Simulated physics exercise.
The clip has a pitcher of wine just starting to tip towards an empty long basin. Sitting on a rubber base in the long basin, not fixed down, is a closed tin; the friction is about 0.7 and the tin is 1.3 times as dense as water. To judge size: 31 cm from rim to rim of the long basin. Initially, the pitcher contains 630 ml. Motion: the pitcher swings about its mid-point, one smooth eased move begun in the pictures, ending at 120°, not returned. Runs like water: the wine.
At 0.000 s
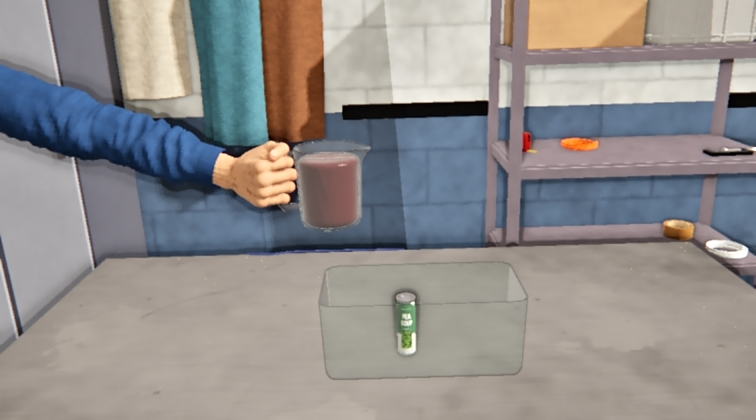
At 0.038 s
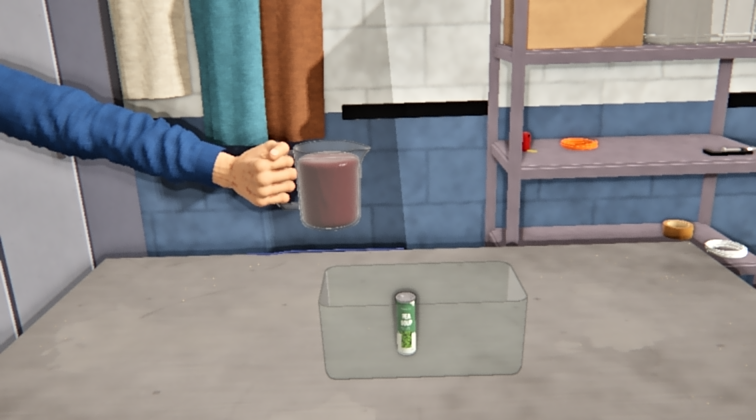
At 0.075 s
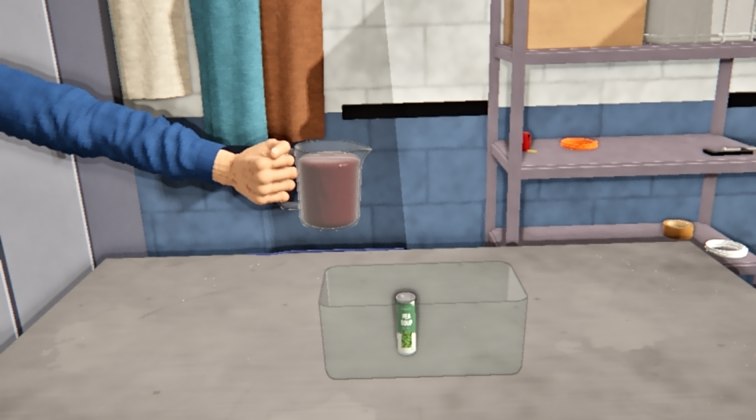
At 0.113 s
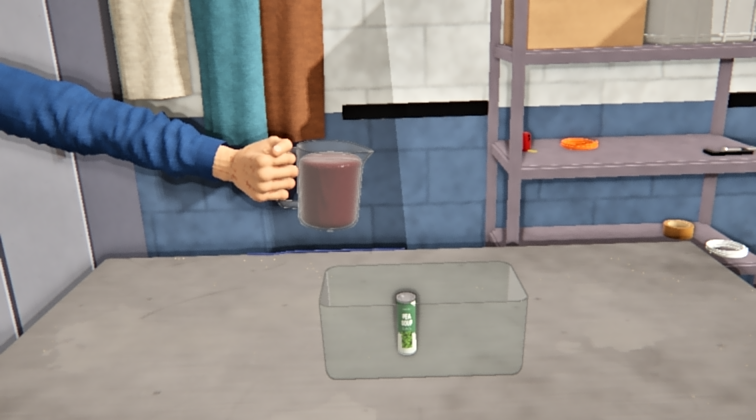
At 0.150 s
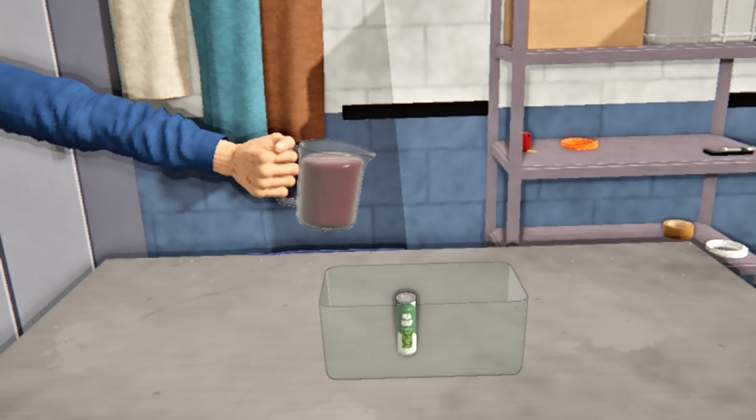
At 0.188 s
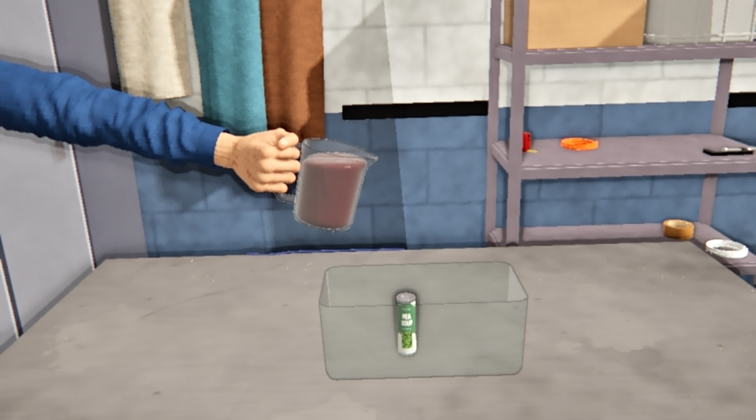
In a storage room, a hand slowly tilting a pitcher of dark red liquid rightward above a clear basin holding a green tin.
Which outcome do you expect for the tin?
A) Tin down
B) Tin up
B, tin up.
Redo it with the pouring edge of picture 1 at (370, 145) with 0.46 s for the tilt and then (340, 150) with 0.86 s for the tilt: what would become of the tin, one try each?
The tin overturns the first time and overturns the second time.
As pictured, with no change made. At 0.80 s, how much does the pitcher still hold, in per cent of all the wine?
12 per cent or so.
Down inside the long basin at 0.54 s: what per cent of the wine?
Close to 5 in a hundred.
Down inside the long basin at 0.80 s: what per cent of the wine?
That comes to about 68 percent.
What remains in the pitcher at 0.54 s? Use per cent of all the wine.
At that time about 72 in a hundred parts are still held.
After 0.54 s the tilt is 83° and 71 per cent is still to pour; the tin stands where it began.
After 0.80 s the tilt is 118° and 11 per cent is still to pour; the tin stands where it began.
After 1.07 s the tilt is 120° and 0 per cent is still to pour; the tin leans 7°.
After 1.36 s the tilt is 120° and 0 per cent is still to pour; the tin leans 5°.
In the end the tin stands where it began.
